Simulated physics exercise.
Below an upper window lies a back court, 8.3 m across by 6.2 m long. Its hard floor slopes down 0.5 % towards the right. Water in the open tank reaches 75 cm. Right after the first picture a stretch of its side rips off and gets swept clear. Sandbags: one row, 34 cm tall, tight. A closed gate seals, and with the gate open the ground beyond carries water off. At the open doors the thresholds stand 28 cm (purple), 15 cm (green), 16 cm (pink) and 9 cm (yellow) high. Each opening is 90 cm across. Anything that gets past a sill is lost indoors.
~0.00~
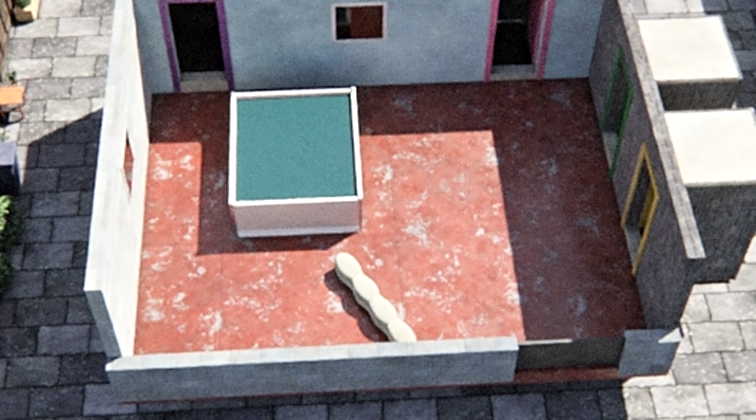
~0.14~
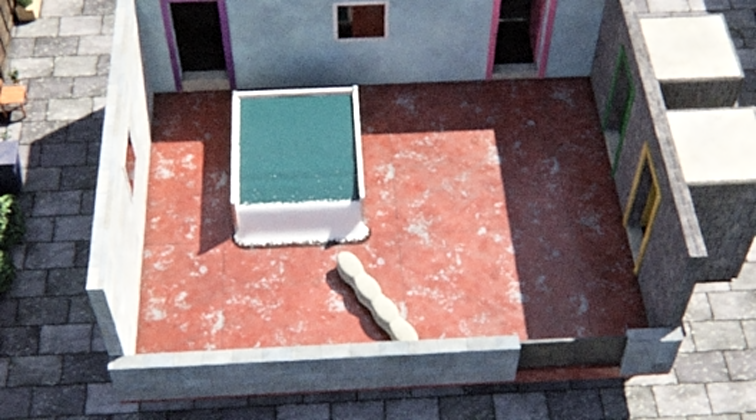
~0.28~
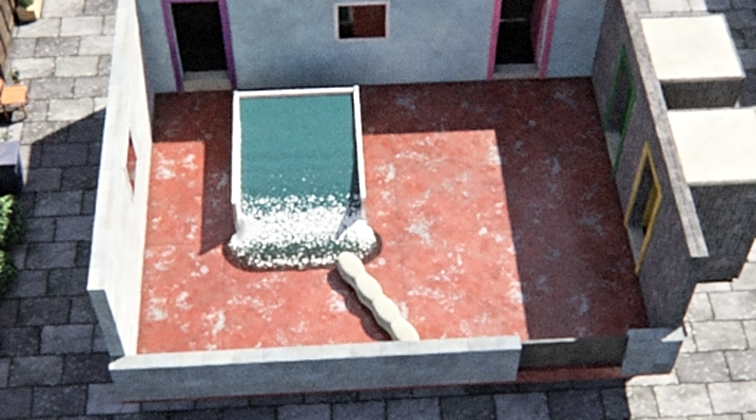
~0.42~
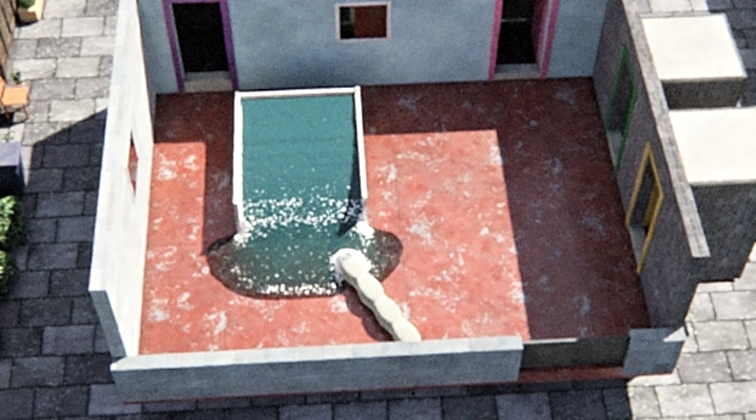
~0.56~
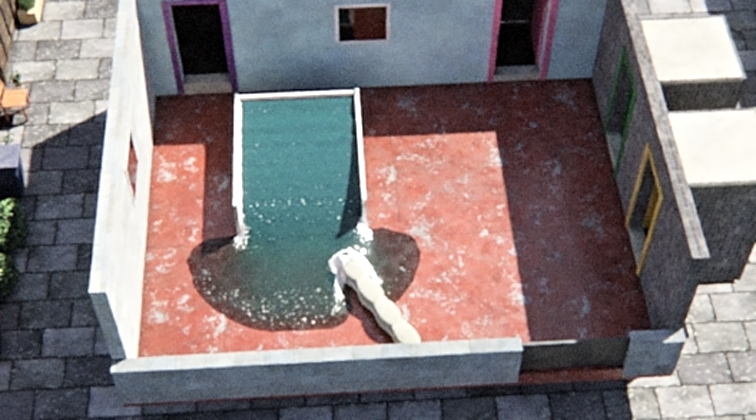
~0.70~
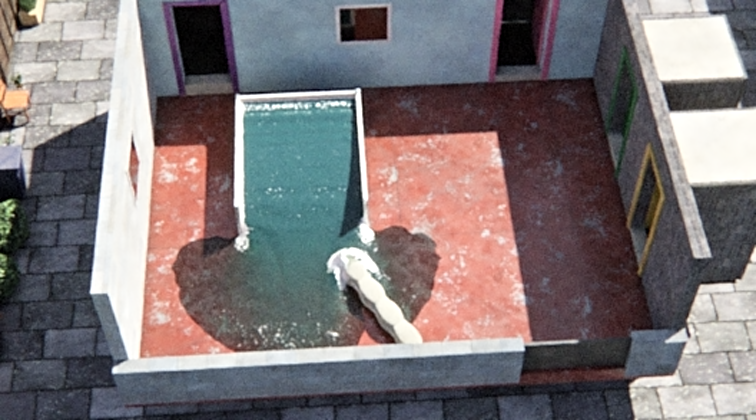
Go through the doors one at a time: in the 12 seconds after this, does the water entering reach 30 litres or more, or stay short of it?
At the end, the purple door lets in less than the cap, the green door lets in less than the cap, the pink door lets in less than the cap, the yellow door lets in less than the cap.
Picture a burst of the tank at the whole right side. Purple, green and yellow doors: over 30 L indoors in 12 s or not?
Here's how it goes: Purple falls short, green exceeds it, yellow exceeds it.
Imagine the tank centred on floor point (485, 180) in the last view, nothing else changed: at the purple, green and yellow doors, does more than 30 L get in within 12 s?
Result - purple door does not exceed it, green door does not exceed it, yellow door exceeds it.
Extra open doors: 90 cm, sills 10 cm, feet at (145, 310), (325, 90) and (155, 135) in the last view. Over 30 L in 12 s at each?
Taking them in order, the first gets enough, the second too little and the third enough.
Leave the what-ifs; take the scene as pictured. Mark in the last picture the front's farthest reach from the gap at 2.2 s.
Somewhere near pixel (646, 355).
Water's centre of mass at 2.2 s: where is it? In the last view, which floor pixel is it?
Centre: Approx. (307, 270) px.
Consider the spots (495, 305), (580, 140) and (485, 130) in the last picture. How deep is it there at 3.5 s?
First 2 cm, then 0 cm, then 0 cm.
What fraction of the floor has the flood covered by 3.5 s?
50 %.
After 1.4 s water covers 30 % of the floor and is deepest (49 cm) near (287, 364); purple door not reached, green door not reached, pink door not reached, yellow door not reached.
After 2.2 s water covers 35 % of the floor and is deepest (56 cm) near (150, 381); purple door not reached, green door not reached, pink door not reached, yellow door not reached.
After 3.5 s water covers 50 % of the floor and is deepest (35 cm) near (138, 382); purple door not reached, green door not reached, pink door not reached, yellow door 9 cm at the sill, 0 L in.
After 7.0 s water covers 90 % of the floor and is deepest (22 cm) near (155, 134); purple door 17 cm at the sill, 5 L in, green door 4 cm at the sill, 0 L in, pink door 11 cm at the sill, 0 L in, yellow door 7 cm at the sill, 9 L in.
After 12.0 s water covers 95 % of the floor and is deepest (15 cm) near (622, 255); purple door 8 cm at the sill, 5 L in, green door 9 cm at the sill, 3 L in, pink door 11 cm at the sill, 0 L in, yellow door 12 cm at the sill, 9 L in.
